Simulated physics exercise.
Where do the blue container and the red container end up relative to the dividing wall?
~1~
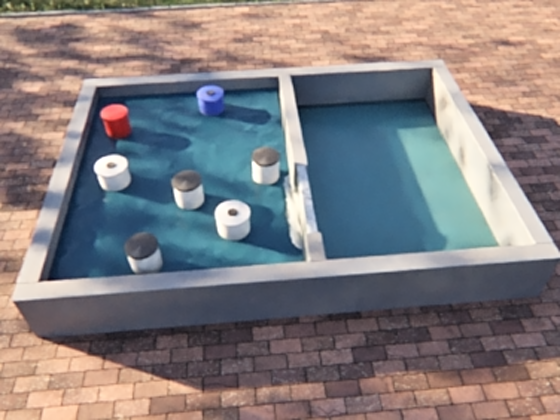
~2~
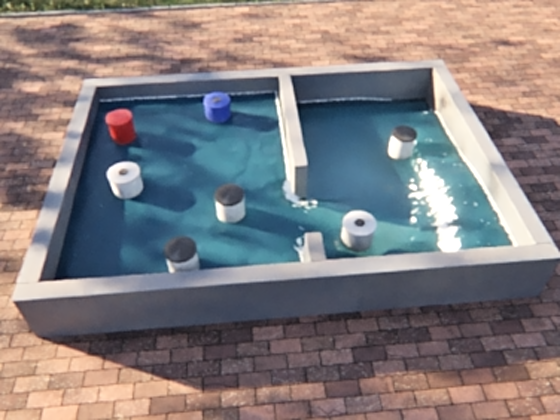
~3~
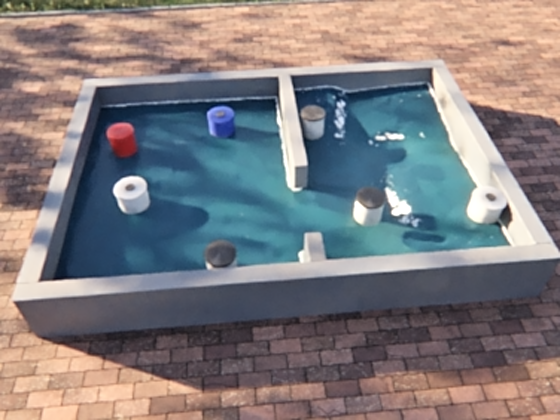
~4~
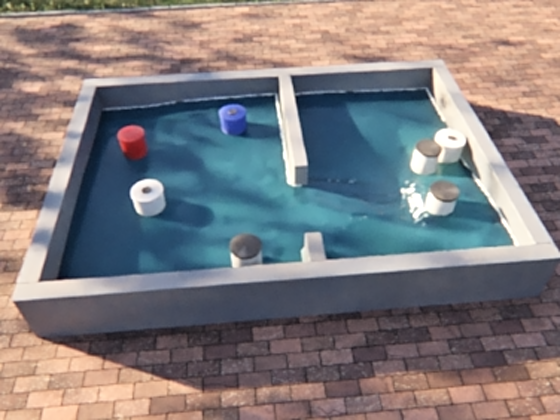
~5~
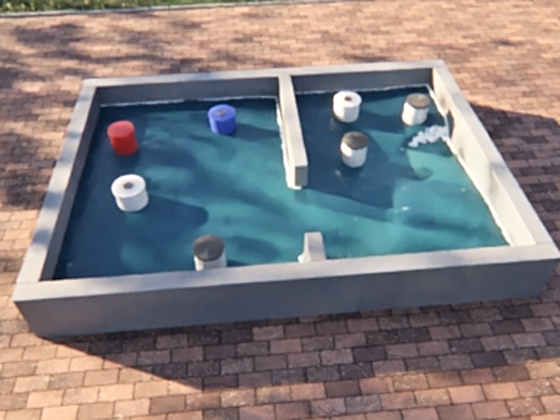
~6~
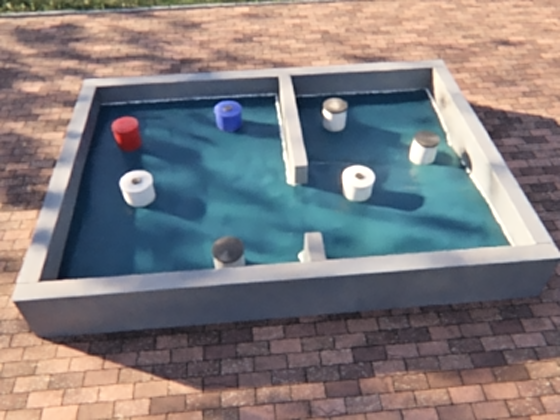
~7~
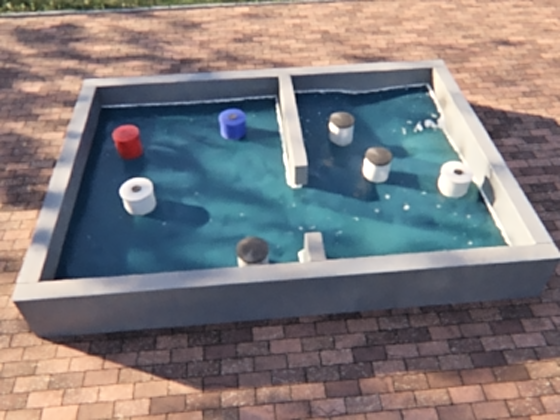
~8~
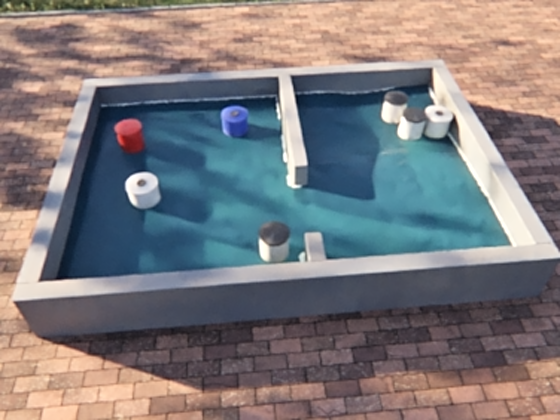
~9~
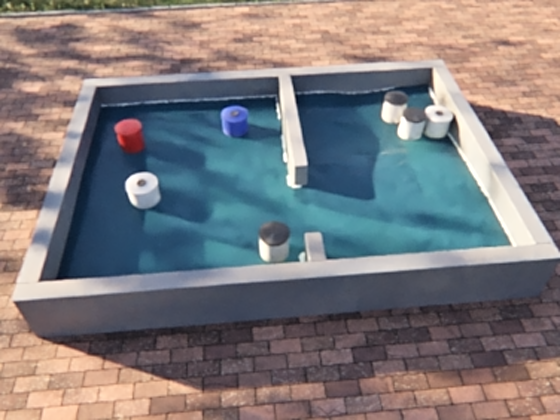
Both stay on the left side of the dividing wall, still floating near the far side of the basin, and neither one gets across.
